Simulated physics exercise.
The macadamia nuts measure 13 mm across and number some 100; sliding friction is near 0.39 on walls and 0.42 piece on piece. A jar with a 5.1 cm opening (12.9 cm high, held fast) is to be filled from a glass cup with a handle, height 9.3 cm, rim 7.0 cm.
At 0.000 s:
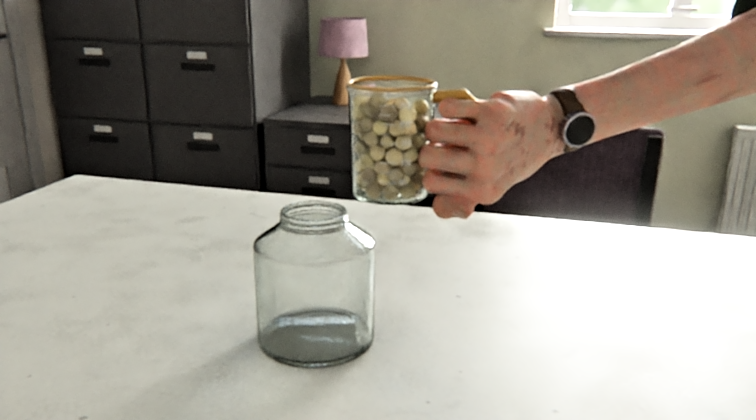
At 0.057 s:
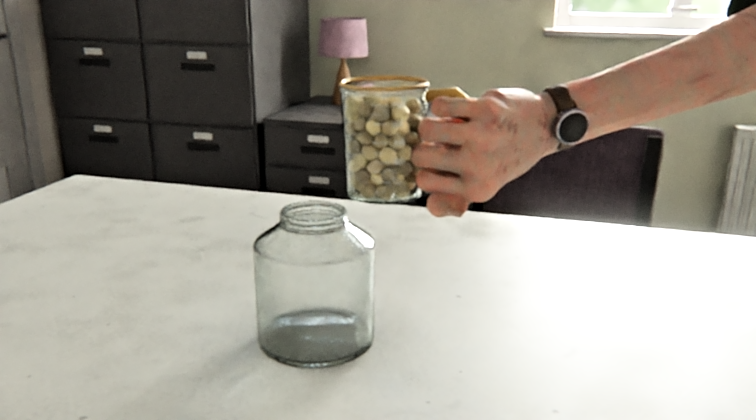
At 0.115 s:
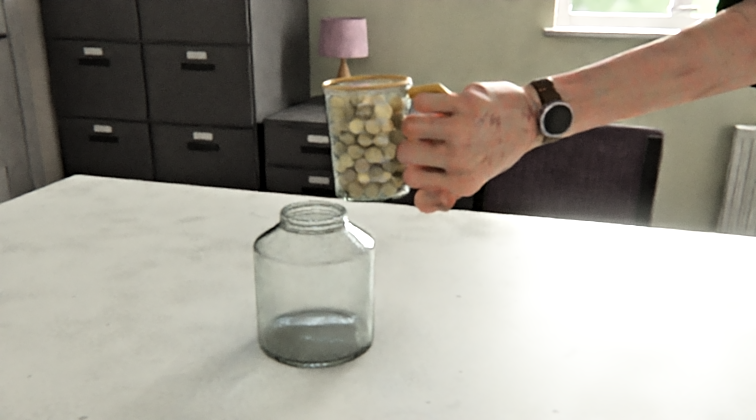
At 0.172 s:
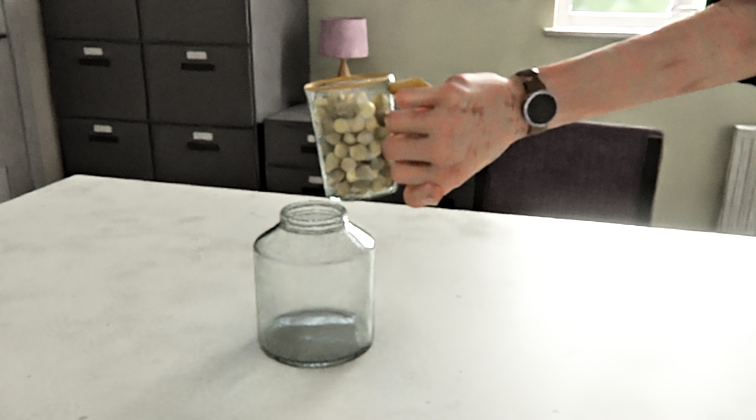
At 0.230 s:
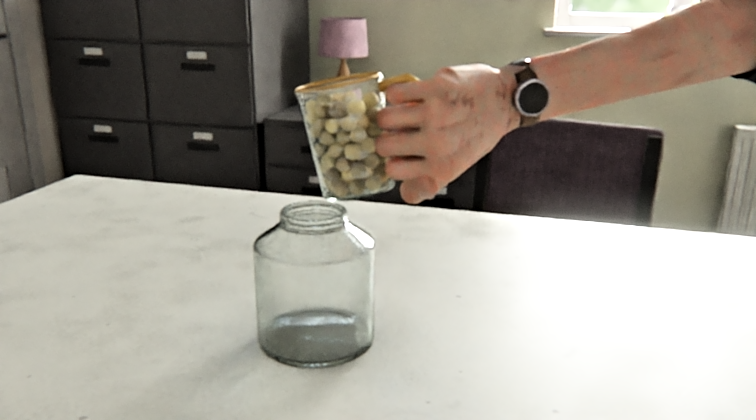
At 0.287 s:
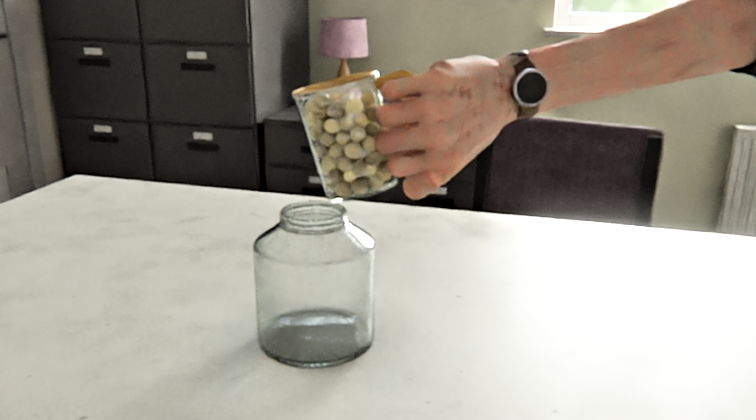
On a white table, a hand moving a glass cup of macadamia nuts left above an empty glass jar and tilting it slightly.
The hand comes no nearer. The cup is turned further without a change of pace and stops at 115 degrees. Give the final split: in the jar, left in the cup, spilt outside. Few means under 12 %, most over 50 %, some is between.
In the jar: Some; left in the cup: Few; spilt outside: Most.
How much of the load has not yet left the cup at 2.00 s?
Some 15 per cent of the load.
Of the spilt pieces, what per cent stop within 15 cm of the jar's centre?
Roughly 20 per cent.
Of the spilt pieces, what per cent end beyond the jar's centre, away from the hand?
Roughly 100 per cent.
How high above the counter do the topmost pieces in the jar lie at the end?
Roughly 2.5 cm.
After 0.99 s, tilt 62 degrees; the cup holds 100 %, the jar 0 %.
After 1.46 s, tilt 93 degrees; the cup holds 95 %, the jar 0 %.
After 2.00 s, tilt 115 degrees; the cup holds 15 %, the jar 25 %.
At rest (3.1 s), jar 35 %, still above 0 %, spilt 65 %.
